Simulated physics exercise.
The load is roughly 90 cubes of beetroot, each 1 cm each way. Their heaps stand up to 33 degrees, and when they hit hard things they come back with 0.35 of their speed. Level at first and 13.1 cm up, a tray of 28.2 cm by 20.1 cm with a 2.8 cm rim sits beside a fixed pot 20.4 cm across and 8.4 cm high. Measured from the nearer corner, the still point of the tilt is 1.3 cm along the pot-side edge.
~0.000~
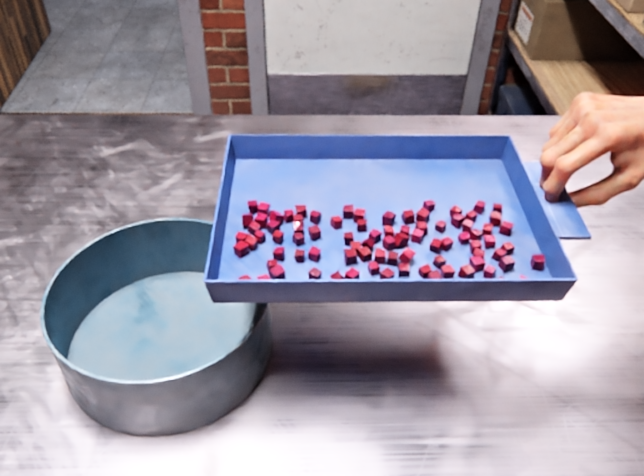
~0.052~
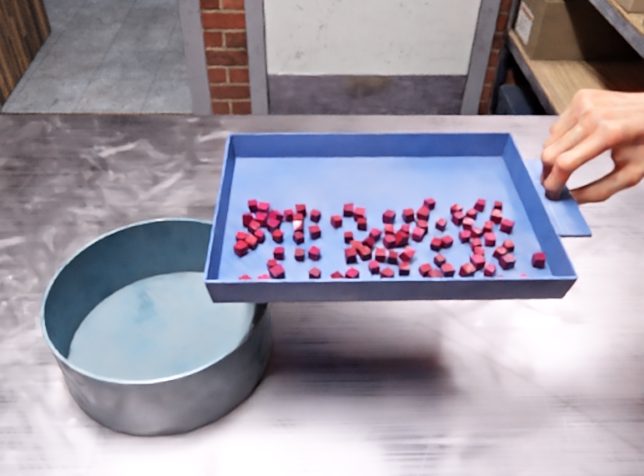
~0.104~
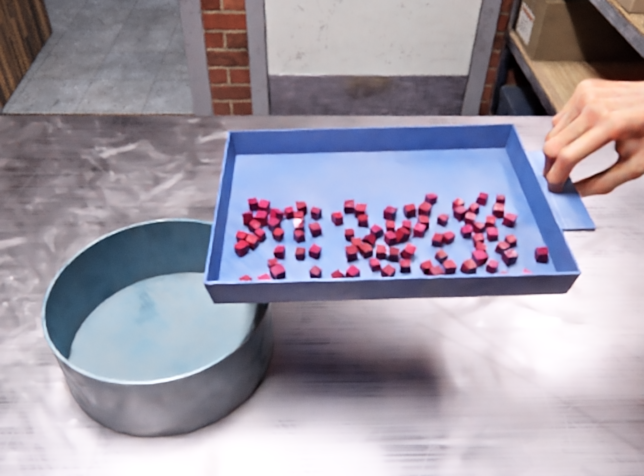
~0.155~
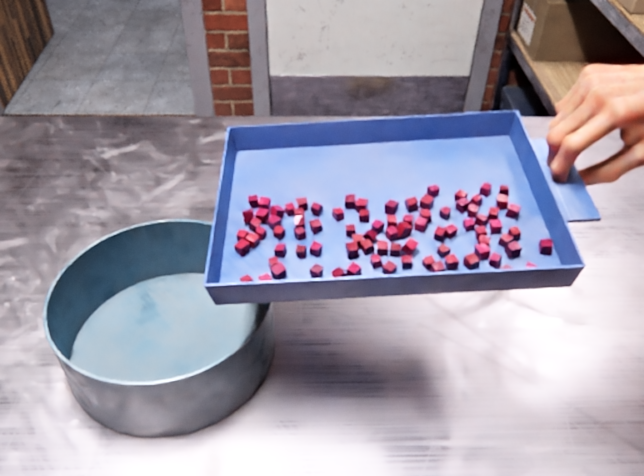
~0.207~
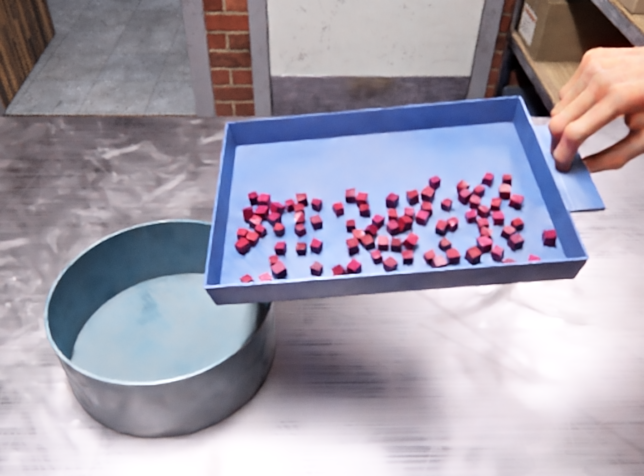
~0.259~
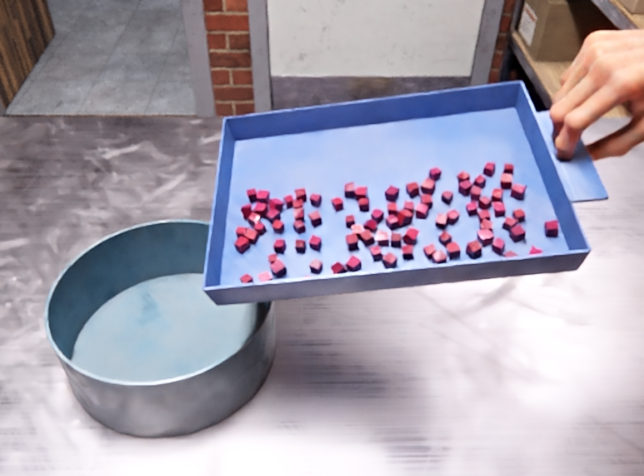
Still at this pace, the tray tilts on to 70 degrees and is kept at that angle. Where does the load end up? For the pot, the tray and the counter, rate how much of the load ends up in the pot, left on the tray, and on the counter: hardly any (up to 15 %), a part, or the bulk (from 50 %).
Pot: Hardly any; tray: The bulk; counter: Hardly any.
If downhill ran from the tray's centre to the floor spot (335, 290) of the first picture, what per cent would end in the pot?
Estimate: Some 0 per cent.
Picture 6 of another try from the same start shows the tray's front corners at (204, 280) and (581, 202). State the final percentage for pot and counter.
That works out as pot 35 and counter 0.
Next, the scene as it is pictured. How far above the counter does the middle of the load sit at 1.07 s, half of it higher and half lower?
Some 18 cm above the counter.
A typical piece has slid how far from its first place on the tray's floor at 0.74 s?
Some 3 cm.
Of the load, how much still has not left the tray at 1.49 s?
Of the load, some 90 percent.
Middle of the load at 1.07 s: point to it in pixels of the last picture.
At about (258, 257).
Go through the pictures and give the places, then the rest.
The first picture shows tray tilt 0 degrees, front corners at (210, 278) and (571, 276); middle of the pieces at (389, 243); pot at (159, 289).
The second picture shows tray tilt 1 degrees, front corners at (210, 278) and (572, 274); middle of the pieces at (389, 242).
The third picture shows tray tilt 3 degrees, front corners at (210, 279) and (575, 270); middle of the pieces at (391, 239).
The fourth picture shows tray tilt 5 degrees, front corners at (210, 281) and (579, 262), lowest corner left front; middle of the pieces at (392, 234).
The fifth picture shows tray tilt 8 degrees, front corners at (209, 283) and (582, 255), lowest corner left front; middle of the pieces at (393, 228).
The sixth picture shows tray tilt 11 degrees, front corners at (208, 285) and (584, 247), lowest corner left front; middle of the pieces at (392, 223); pot at (162, 291). The tray's pace is about 55 degrees a second.
Then, at 0.74 s, tilt 39 degrees; the tray holds 100 %, the pot 0 %.
Then, at 1.07 s, tilt 58 degrees; the tray holds 100 %, the pot 0 %.
After 1.49 s, tilt 70 degrees; the tray holds 90 %, the pot 5 %.
By 2.6 s all is still; pot 10 %, tray 90 %, counter 0 %.
